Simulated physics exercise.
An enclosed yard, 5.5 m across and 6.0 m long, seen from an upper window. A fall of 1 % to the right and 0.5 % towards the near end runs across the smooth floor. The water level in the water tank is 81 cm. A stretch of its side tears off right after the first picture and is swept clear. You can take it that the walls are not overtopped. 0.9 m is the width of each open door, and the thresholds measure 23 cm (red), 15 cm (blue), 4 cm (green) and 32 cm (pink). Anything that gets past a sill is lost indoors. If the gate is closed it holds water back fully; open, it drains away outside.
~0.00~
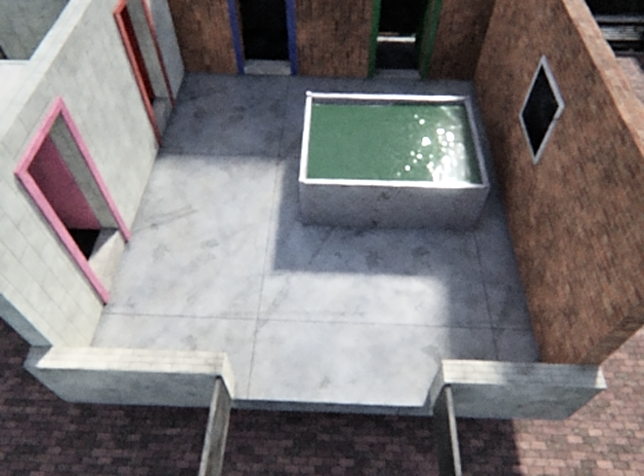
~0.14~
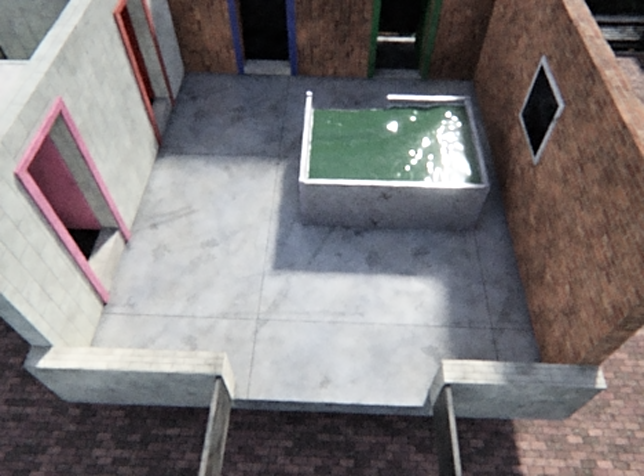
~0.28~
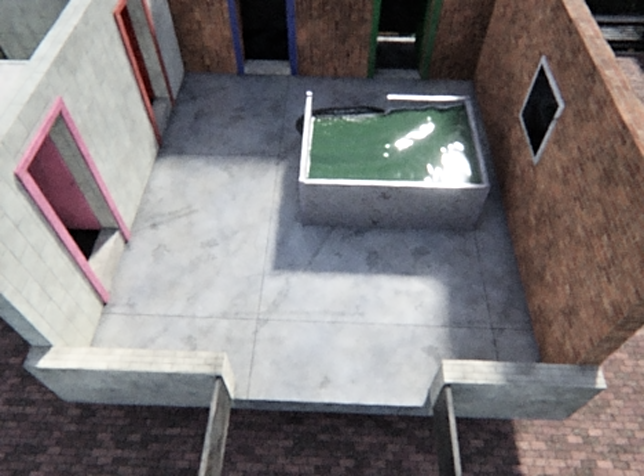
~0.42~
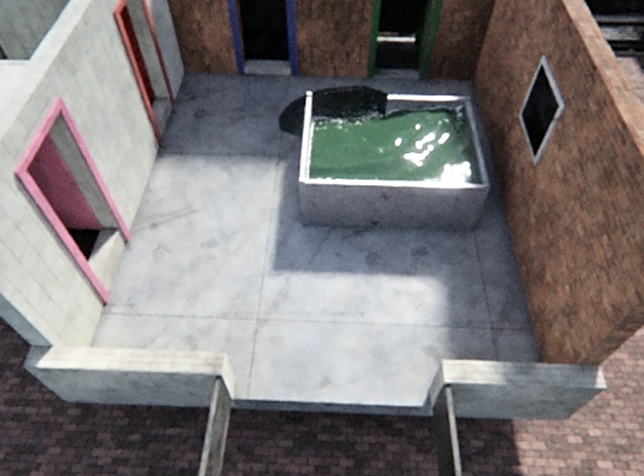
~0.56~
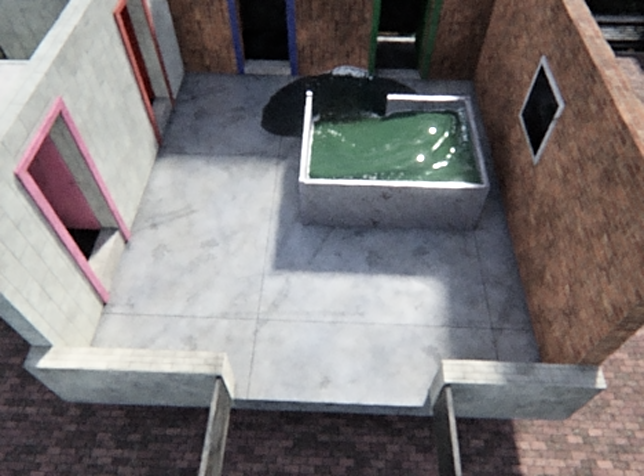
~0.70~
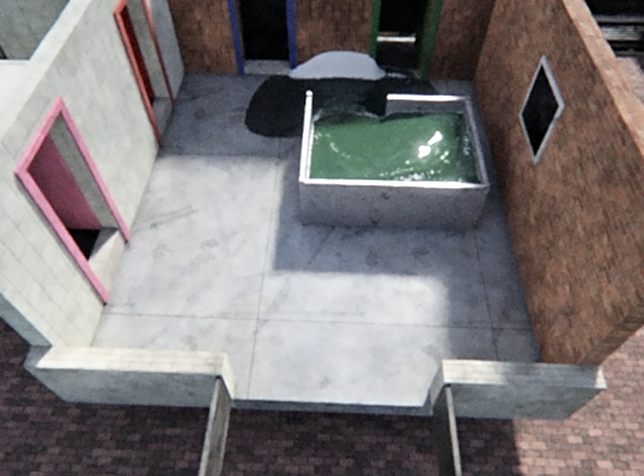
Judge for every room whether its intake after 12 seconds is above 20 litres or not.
In the end red door: Less than stated. Blue door: More than stated. Green door: More than stated. Pink door: Less than stated.
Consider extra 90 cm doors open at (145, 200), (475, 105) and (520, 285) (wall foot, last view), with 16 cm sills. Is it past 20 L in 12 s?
Per doorway, in order: Insufficient / sufficient / insufficient.
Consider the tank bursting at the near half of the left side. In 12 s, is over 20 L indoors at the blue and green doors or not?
Here's how it goes: Blue falls short, green exceeds it.
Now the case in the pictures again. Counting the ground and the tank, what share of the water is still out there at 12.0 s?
About 64 percent of the water remains.
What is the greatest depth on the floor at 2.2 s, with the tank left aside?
Peak depth: Approx. 47 cm.
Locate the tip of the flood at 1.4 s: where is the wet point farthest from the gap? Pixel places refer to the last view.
Somewhere about (185, 74).
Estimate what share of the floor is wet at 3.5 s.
I'd say around 60 %.
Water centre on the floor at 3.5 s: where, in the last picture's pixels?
(336, 142).
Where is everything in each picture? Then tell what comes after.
Still water, 81 cm deep, in the water tank at (390, 141), in the first frame.
The front is at a hidden place, 0.7 m from the gap on the water tank's far side; 0.3 m2 of floor is under water; 81 cm left at the back of the water tank, in the second frame.
The front is at a hidden place, 0.9 m from the gap on the water tank's far side; 1.1 m2 of floor is under water; 81 cm left at the back of the water tank, in the third frame.
Water pours out on the water tank's far side and has run 1.4 m, to (366, 90); typically 10 cm deep outside, 79 cm at the water tank's back, in the fourth frame.
Water pours out on the water tank's far side and has run 1.9 m, to (385, 79); typically 7 cm deep outside, 73 cm at the water tank's back, in the fifth frame.
The front is at (419, 80), 2.2 m from the gap on the water tank's far side; 5.2 m2 of floor is under water; 69 cm left at the back of the water tank, in the sixth frame.
After 1.4 s water covers 20 % of the floor and is deepest (52 cm) near (335, 79); red door not reached, blue door 28 cm at the sill, 6 L in, green door 24 cm at the sill, 85 L in, pink door not reached.
After 2.2 s water covers 30 % of the floor and is deepest (47 cm) near (194, 75); red door 14 cm at the sill, 0 L in, blue door 25 cm at the sill, 47 L in, green door 21 cm at the sill, 198 L in, pink door not reached.
After 3.5 s water covers 60 % of the floor and is deepest (32 cm) near (467, 83); red door 19 cm at the sill, 1 L in, blue door 18 cm at the sill, 75 L in, green door 17 cm at the sill, 323 L in, pink door 3 cm at the sill, 0 L in.
After 7.0 s water covers 90 % of the floor and is deepest (18 cm) near (468, 89); red door 12 cm at the sill, 1 L in, blue door 11 cm at the sill, 81 L in, green door 10 cm at the sill, 453 L in, pink door 4 cm at the sill, 0 L in.
After 12.0 s water covers 100 % of the floor and is deepest (15 cm) near (537, 390); red door 5 cm at the sill, 1 L in, blue door 6 cm at the sill, 81 L in, green door 6 cm at the sill, 495 L in, pink door 5 cm at the sill, 0 L in.
